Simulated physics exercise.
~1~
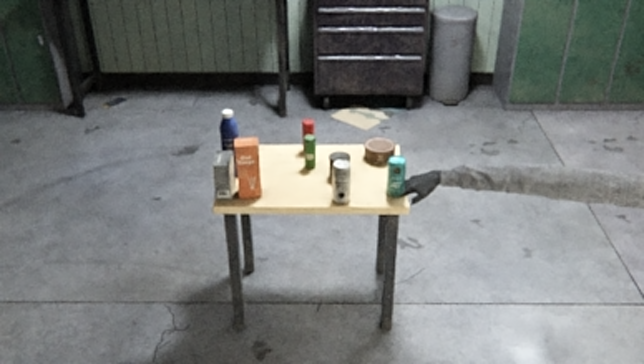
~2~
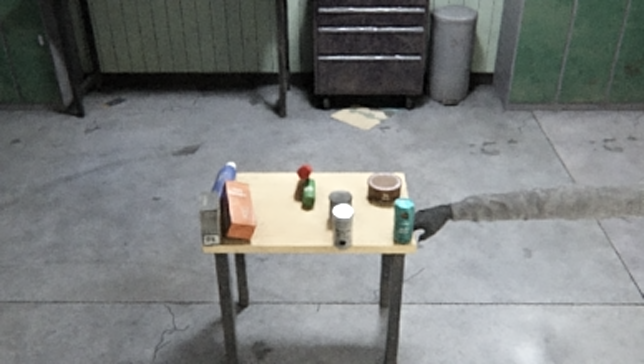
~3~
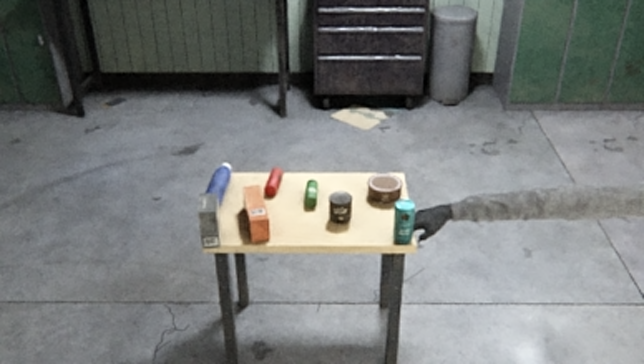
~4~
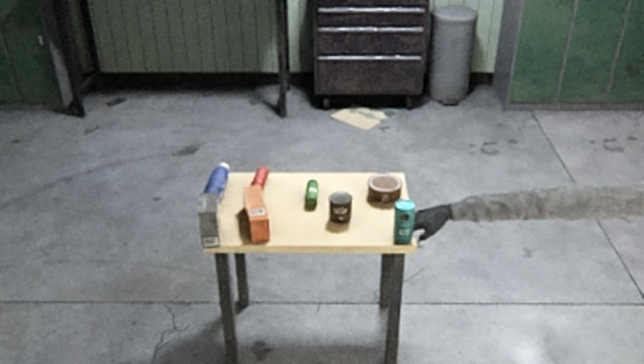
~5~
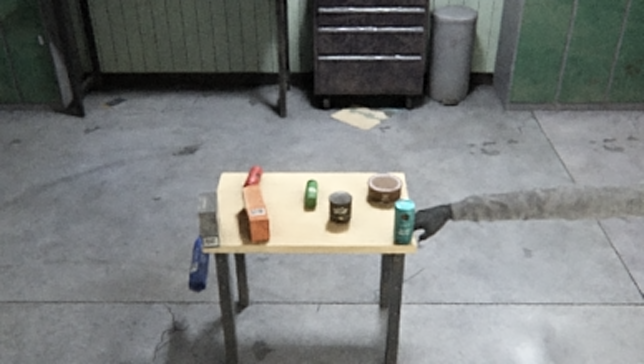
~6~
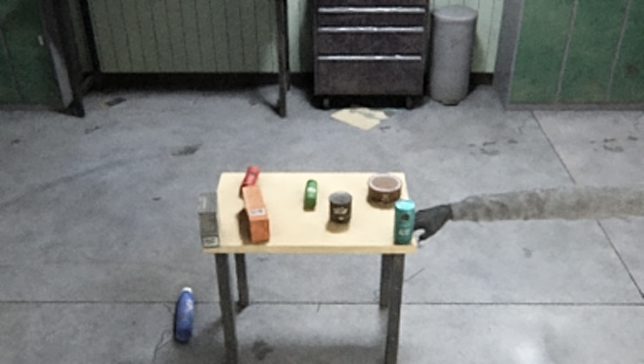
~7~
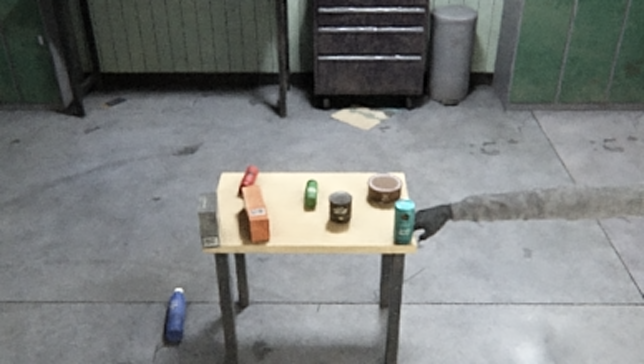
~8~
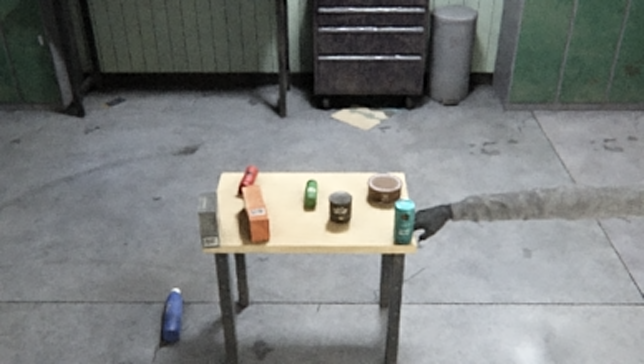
Gloved hand beside a small work table that jerks forward, toppling cartons and bottles, a blue bottle rolling off onto the floor.
